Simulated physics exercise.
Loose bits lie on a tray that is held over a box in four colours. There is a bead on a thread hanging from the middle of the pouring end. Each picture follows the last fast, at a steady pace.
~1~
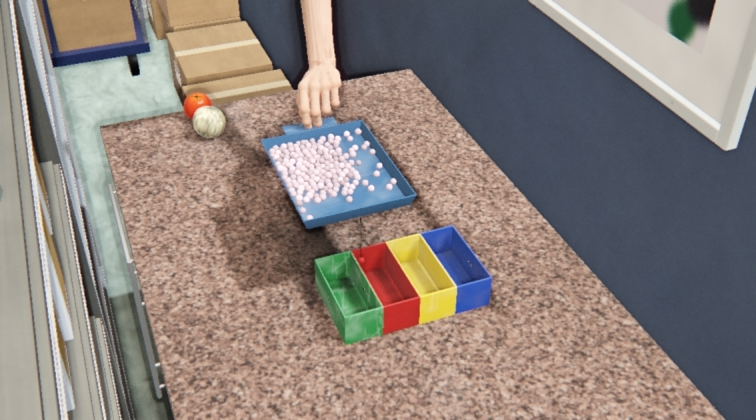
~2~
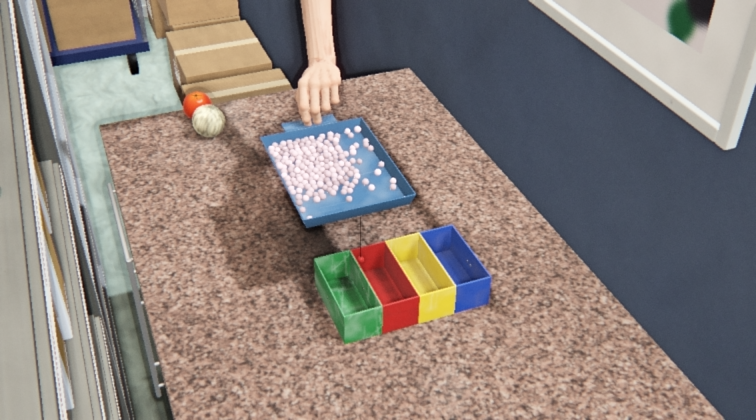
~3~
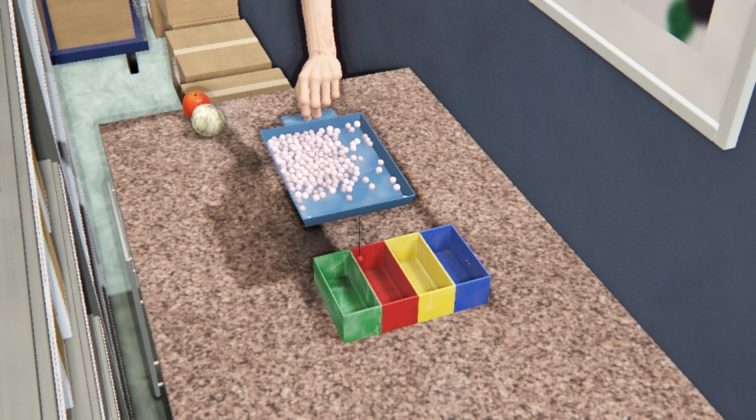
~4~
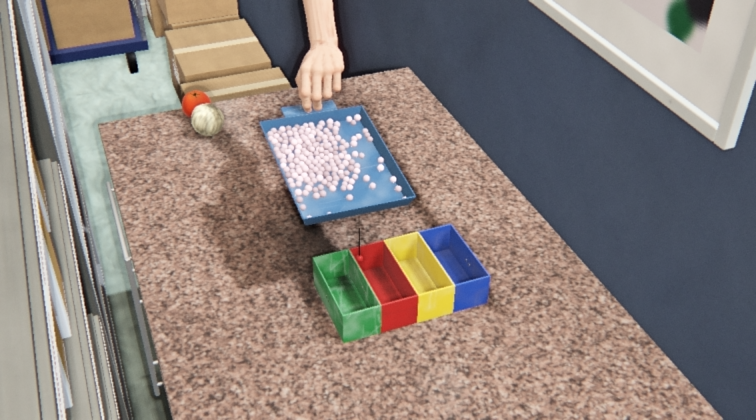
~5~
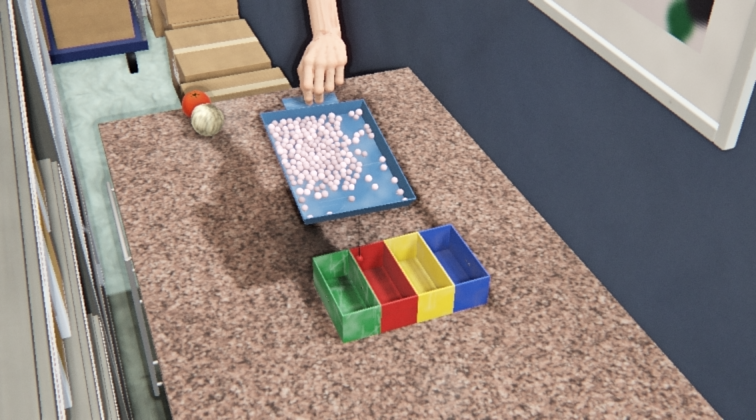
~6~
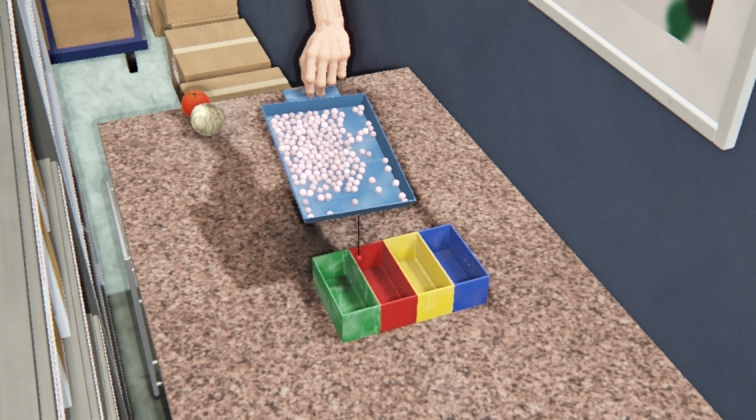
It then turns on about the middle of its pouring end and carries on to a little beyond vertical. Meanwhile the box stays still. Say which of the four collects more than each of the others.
The yellow one collects the most.
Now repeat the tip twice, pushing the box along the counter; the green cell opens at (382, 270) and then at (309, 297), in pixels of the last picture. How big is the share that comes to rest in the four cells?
Roughly 90% on the first try and 90% on the second.
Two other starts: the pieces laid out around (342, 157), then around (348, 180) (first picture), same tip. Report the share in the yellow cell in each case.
It would be 50 in a hundred, and then 50 in a hundred.
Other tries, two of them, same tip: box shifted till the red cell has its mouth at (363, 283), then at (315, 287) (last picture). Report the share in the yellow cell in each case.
The first try gives 40 per cent, the second 10 per cent.
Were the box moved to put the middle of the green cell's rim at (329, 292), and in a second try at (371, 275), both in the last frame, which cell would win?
First try: Yellow; second try: That red cell.
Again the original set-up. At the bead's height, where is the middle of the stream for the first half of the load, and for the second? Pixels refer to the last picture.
At (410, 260) for the first part, then at (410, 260) for the others.
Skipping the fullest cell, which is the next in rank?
That one is the cell in red.
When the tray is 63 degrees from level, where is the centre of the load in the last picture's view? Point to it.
I'd put the middle of the pieces at roughly (383, 205).
Shortly afterwards, tray tipped steeply; the bulk on the tray; a little in the yellow cell; a little in the red cell; only a few in the blue cell; only a few in the green cell; a little falling or outside the box.
Next, tray tipped past a quarter turn; only a few on the tray; near half in the yellow cell; near a third in the red cell; a little in the green cell; a little in the blue cell; a little falling or outside the box.
Some moments later, tray tipped past a quarter turn; near half in the yellow cell; near a third in the red cell; a little in the green cell; a little in the blue cell; only a few falling or outside the box.
In the end, tray tipped past a quarter turn; near half in the yellow cell; near a third in the red cell; a little in the green cell; a little in the blue cell; only a few outside the box.
